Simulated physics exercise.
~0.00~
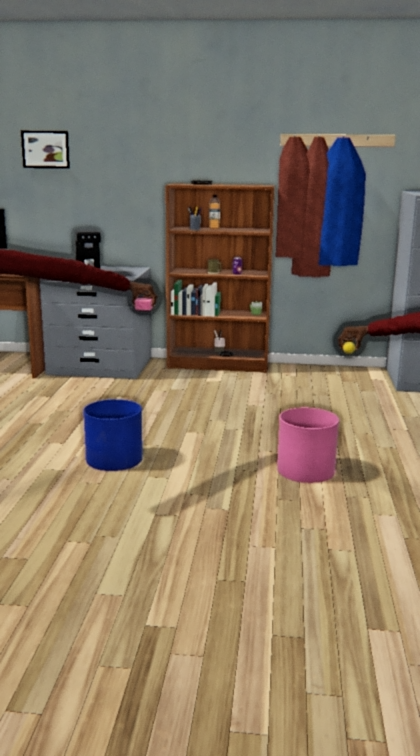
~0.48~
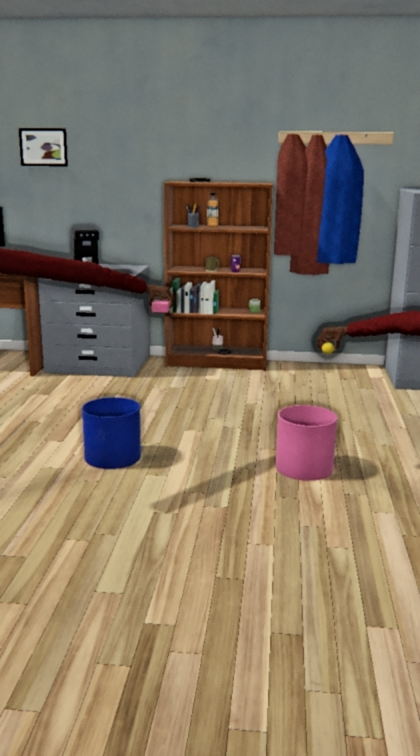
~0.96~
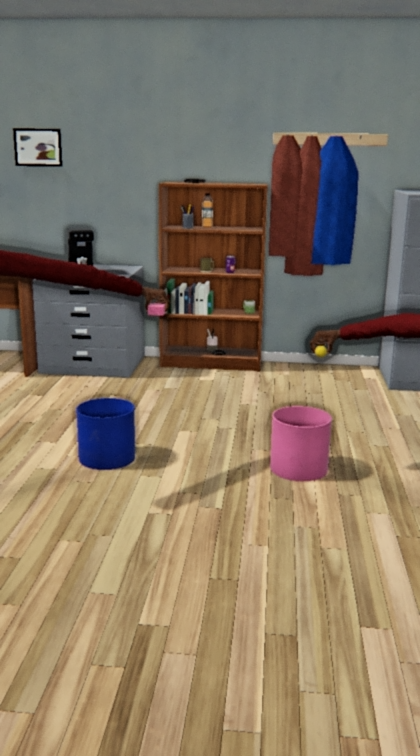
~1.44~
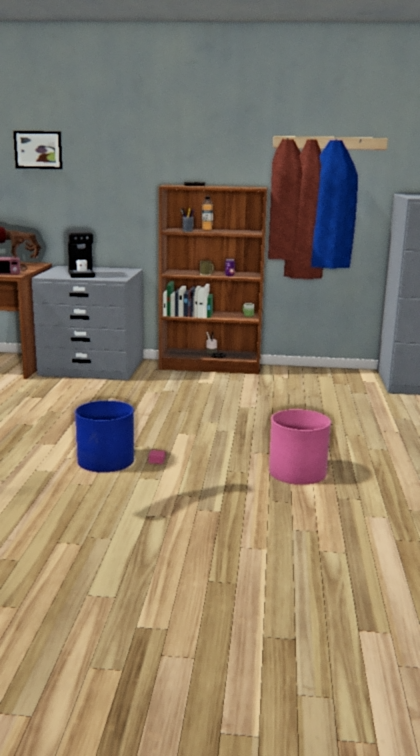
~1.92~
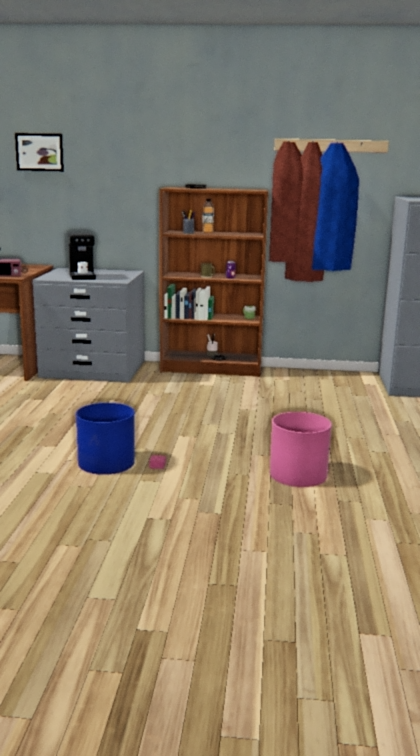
In a room with a bookshelf and hanging coats, two hands hold a pink block and a yellow lemon above the floor, then withdraw; the block ends up on the floor beside the blue bucket, while the lemon is out of sight, having dropped into the pink bucket.
